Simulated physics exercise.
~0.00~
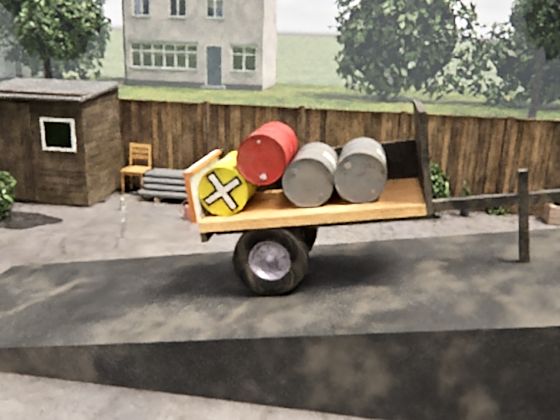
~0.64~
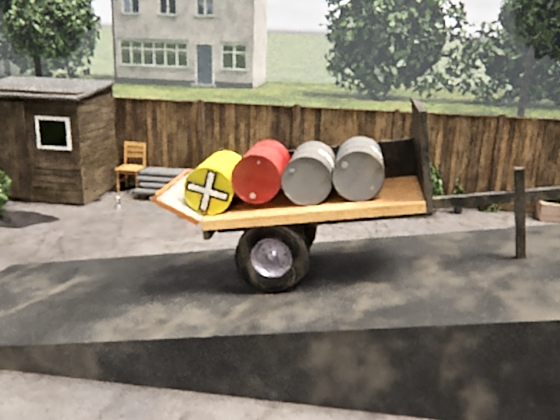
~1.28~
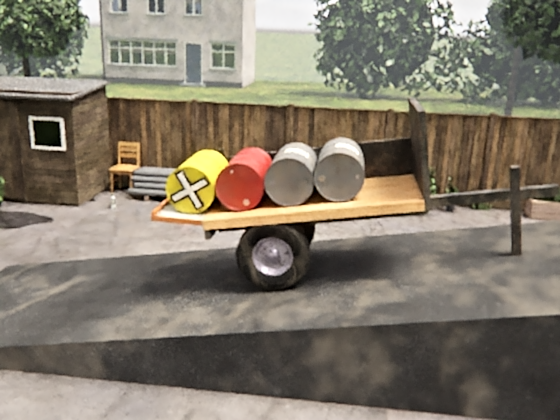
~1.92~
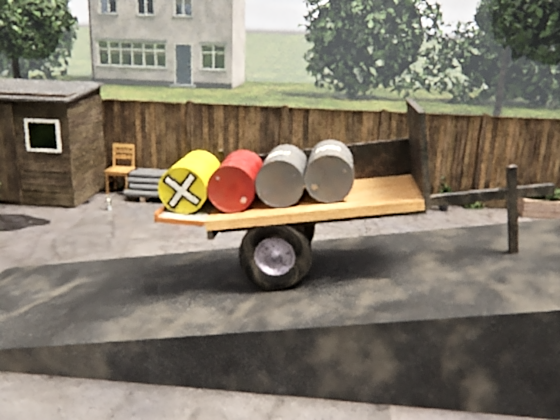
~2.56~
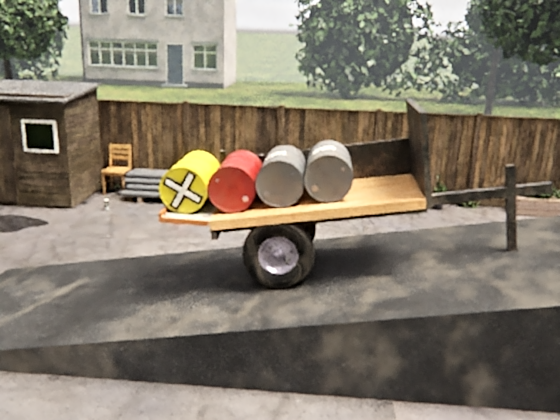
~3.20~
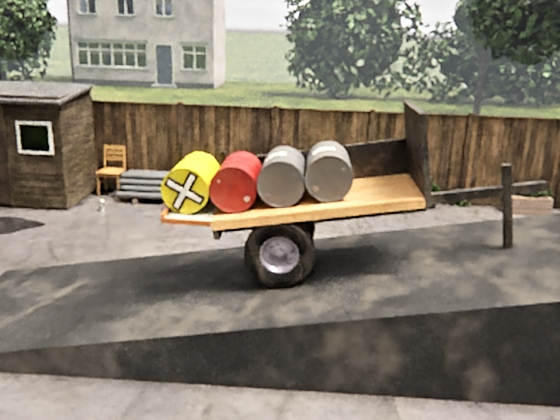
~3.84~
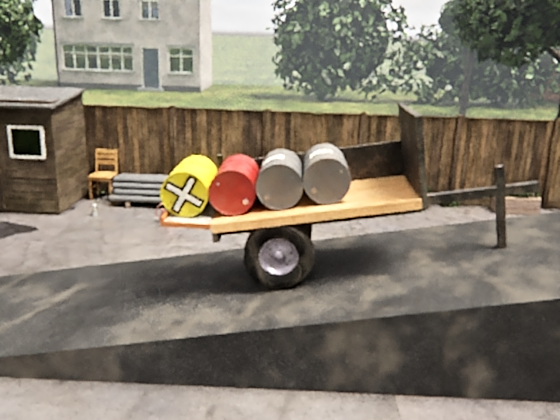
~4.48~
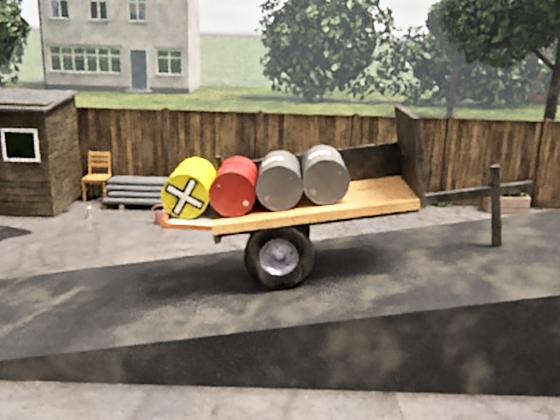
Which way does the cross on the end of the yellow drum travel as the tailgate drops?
The cross moves to the left as the yellow drum rolls onto the lowered tailgate, and then it comes to rest.
